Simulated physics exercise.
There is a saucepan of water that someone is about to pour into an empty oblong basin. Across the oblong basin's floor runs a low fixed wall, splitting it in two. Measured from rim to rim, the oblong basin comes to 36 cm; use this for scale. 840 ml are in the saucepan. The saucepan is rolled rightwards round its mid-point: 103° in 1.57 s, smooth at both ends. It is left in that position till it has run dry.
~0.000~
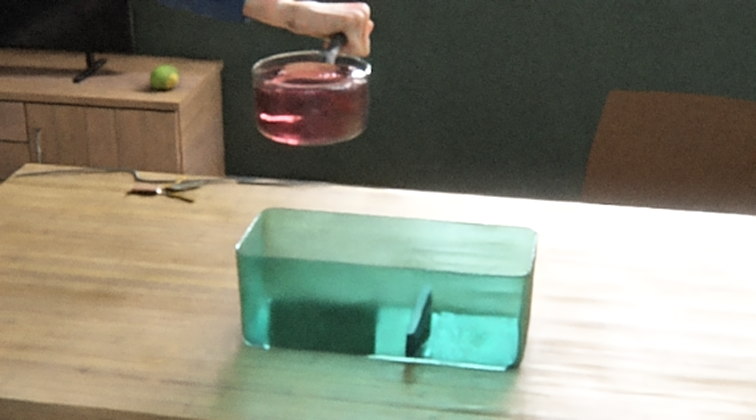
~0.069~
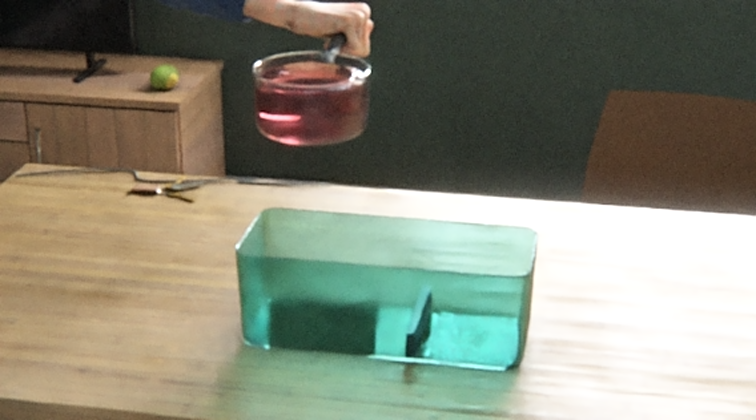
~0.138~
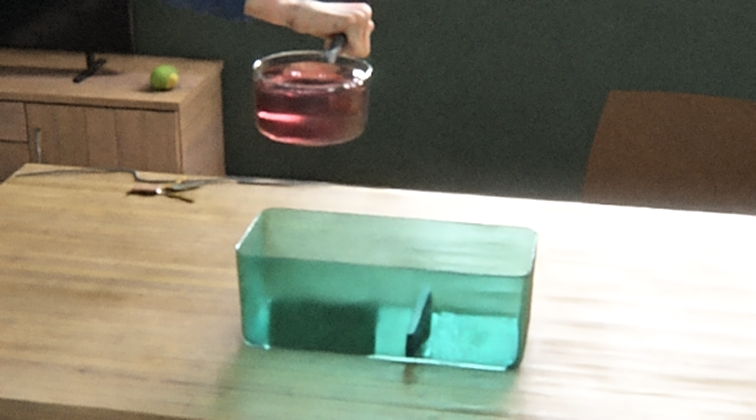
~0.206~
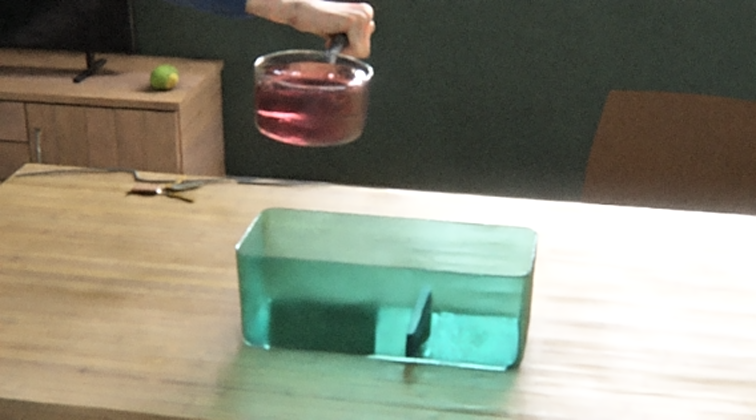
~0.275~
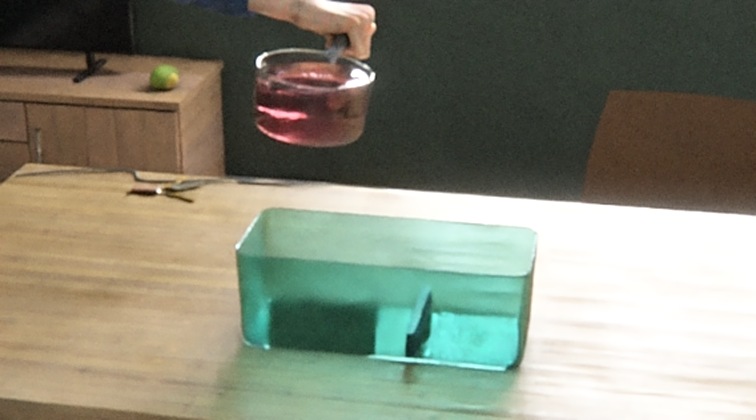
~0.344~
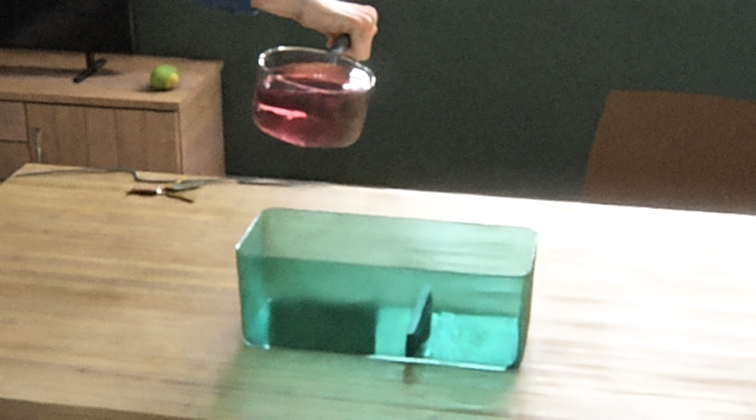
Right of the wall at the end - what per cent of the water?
Near 63 per cent.
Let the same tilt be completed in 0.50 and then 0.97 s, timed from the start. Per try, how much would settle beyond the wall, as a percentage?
Respectively about 45 and 60 percent.
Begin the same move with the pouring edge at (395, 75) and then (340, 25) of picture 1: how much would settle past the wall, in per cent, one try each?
Try 1: 80 %; try 2: 50 %.
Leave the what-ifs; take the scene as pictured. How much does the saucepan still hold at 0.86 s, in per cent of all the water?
58 %.
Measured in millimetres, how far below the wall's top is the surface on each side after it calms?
Left side: Around 24 mm. Right side: Around 6 mm.
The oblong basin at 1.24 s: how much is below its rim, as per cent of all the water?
I reckon close to 76 per cent.
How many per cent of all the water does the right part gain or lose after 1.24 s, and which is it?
It goes lower by about 2 %.
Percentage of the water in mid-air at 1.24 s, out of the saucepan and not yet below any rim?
Around 12 percent of the liquid.
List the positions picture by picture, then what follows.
Tilt 0°; pouring edge (367, 73); surface from (259, 73) to (367, 80); the oblong basin's rim runs from (249, 231) to (533, 254); the wall's top is at (419, 309), in the first frame.
Tilt 0°; pouring edge (368, 74); surface from (260, 74) to (367, 80), in the second frame.
Tilt 2°; pouring edge (368, 75); surface from (260, 73) to (367, 81), in the third frame.
Tilt 4°; pouring edge (369, 78); surface from (261, 73) to (368, 80), in the fourth frame.
Tilt 8°; pouring edge (371, 81); surface from (261, 74) to (369, 81), in the fifth frame.
Tilt 12°; pouring edge (372, 86); surface from (262, 74) to (371, 82), in the sixth frame.
By 0.86 s the tilt is 59° and 57 per cent is still to pour, 3 is left of the wall and 11 right of it.
By 1.24 s the tilt is 92° and 12 per cent is still to pour, 12 is left of the wall and 64 right of it.
By 1.64 s the tilt is 103° and 1 per cent is still to pour, 33 is left of the wall and 64 right of it.
By 2.07 s the tilt is 103° and 0 per cent is still to pour, 36 is left of the wall and 63 right of it.
At rest 36 per cent lies left of the wall, 63 right of it and 1 outside.
